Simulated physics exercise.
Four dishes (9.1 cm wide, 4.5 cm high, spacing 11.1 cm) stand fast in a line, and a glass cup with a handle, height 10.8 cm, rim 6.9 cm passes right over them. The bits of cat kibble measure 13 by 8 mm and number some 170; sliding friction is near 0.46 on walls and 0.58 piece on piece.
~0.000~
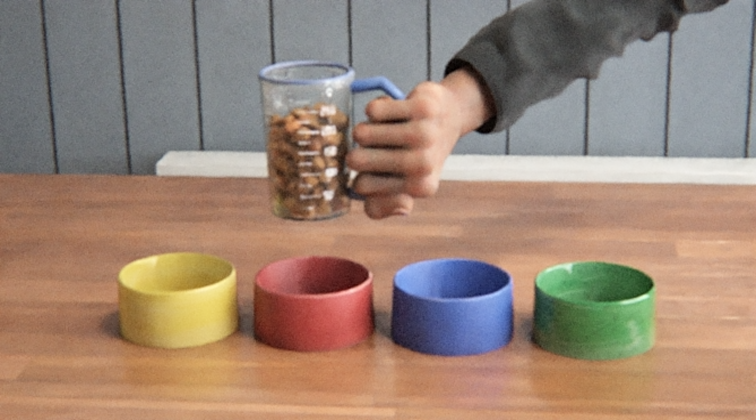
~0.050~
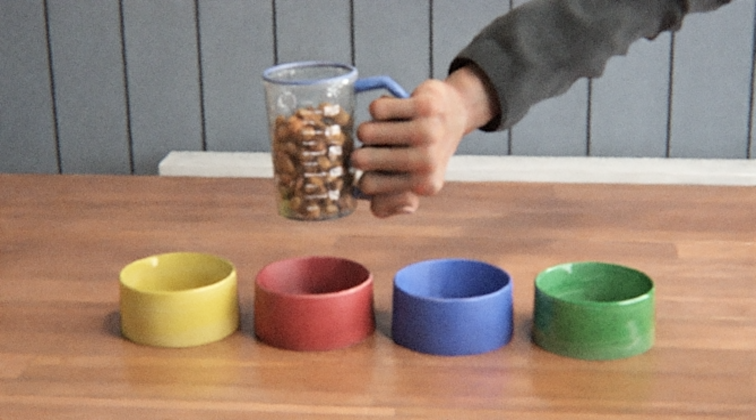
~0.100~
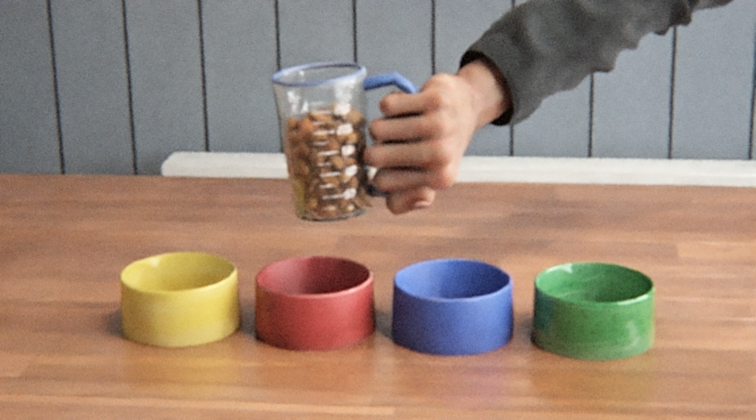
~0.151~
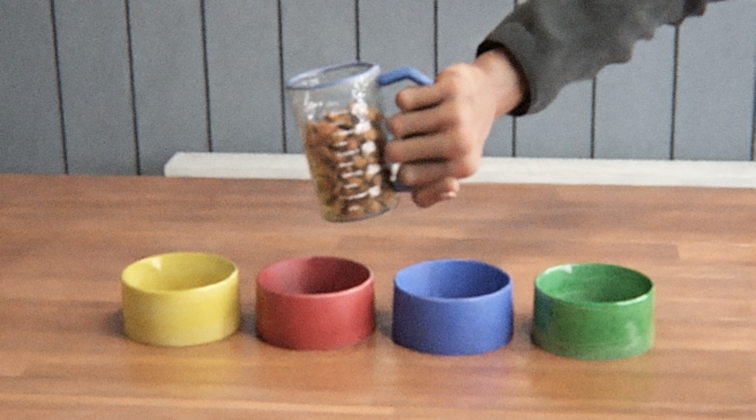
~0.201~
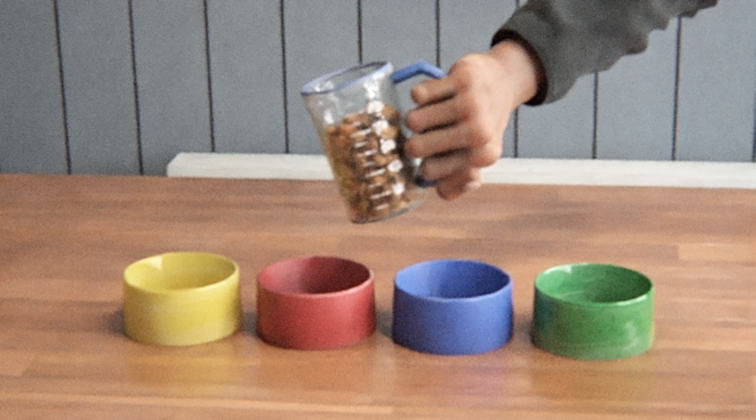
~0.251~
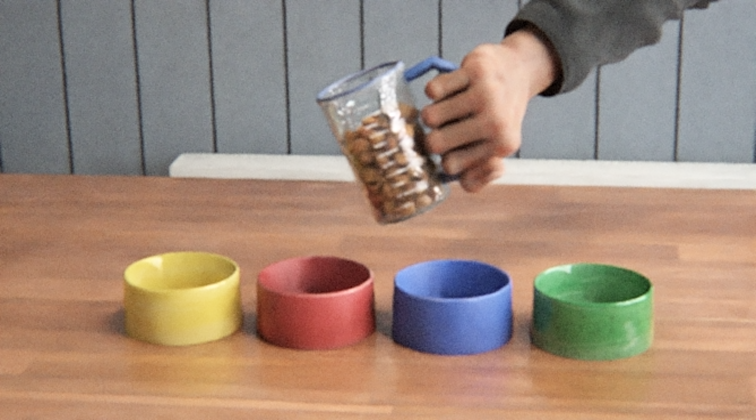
Above four coloured bowls on a wooden table, a hand moves a kibble-filled cup right, tilting it left.
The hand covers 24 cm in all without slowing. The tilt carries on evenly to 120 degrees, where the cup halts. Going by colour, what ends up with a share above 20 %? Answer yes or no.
Red: No, blue: No, green: Yes, yellow: No, counter: Yes.
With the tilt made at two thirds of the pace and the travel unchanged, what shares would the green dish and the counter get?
Green 50, counter 50.
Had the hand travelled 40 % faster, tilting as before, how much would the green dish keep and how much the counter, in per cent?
In that case green 50, counter 50.
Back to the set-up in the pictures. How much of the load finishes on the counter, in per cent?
About 45 per cent.
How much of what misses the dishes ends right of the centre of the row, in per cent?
About 100 per cent.
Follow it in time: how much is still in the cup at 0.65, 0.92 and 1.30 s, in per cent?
In turn: 100, 100, 50.
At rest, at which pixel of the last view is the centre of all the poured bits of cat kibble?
Around (551, 324).
Then, at 0.65 s, tilt 69 degrees; cup holds 100 %.
Then, at 0.92 s, tilt 100 degrees; cup holds 100 %.
Then, at 1.30 s, tilt 120 degrees; cup holds 50 %, green 25 %.
At rest (2.4 s), red 0 %, blue 5 %, green 50 %, yellow 0 %, counter 45 %.
